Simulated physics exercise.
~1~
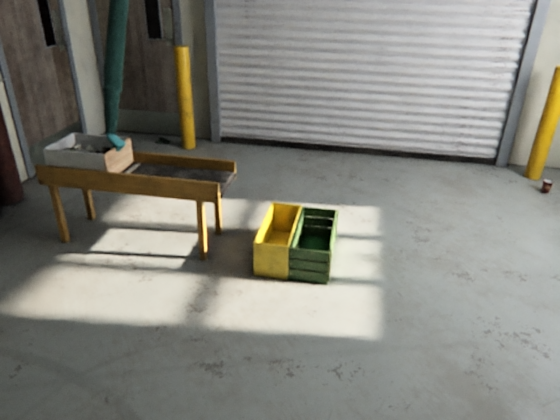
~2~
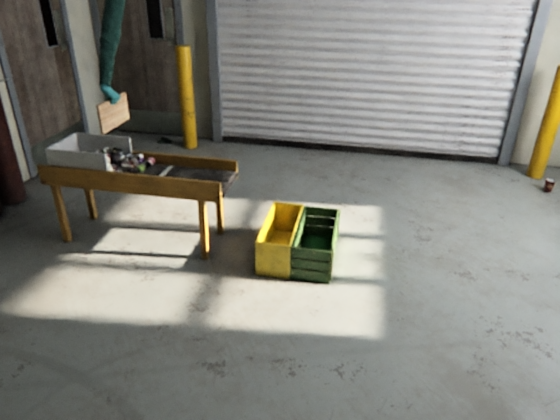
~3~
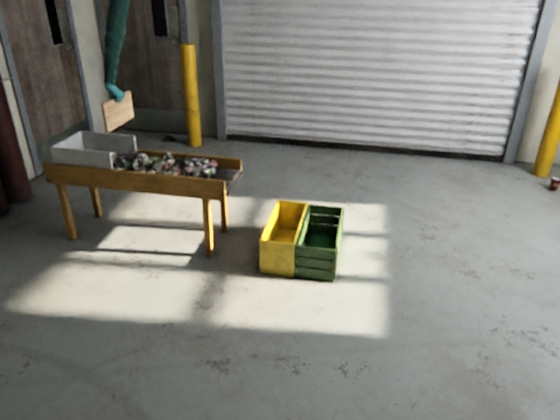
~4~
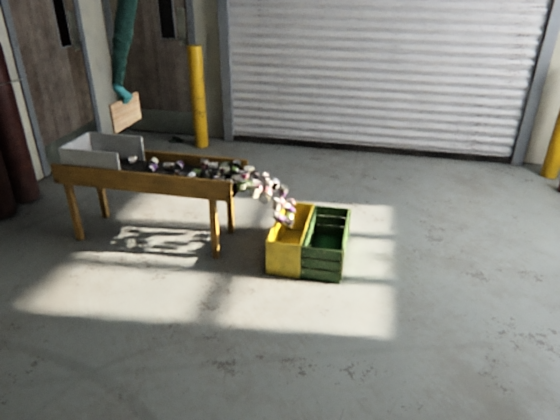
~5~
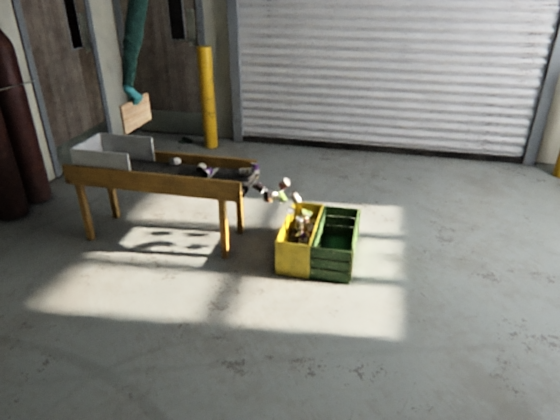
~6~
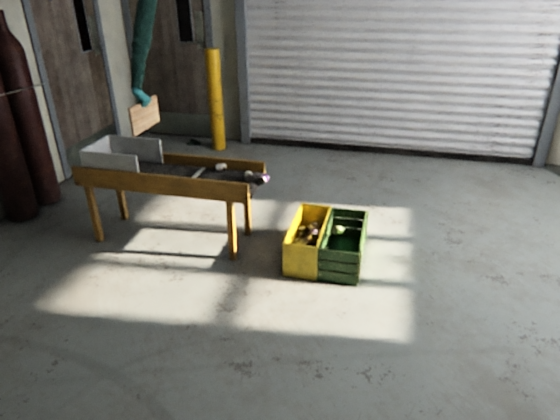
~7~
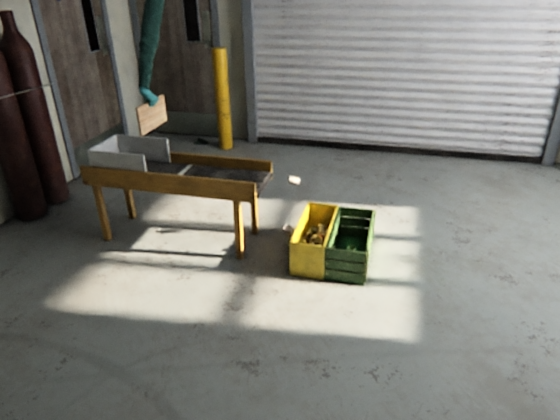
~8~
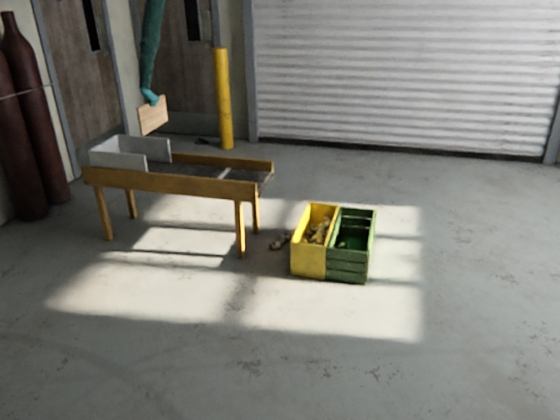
Small tins riding a belt rightward after a gate lifts, spilling off the end, mostly into a yellow box, one landing short.
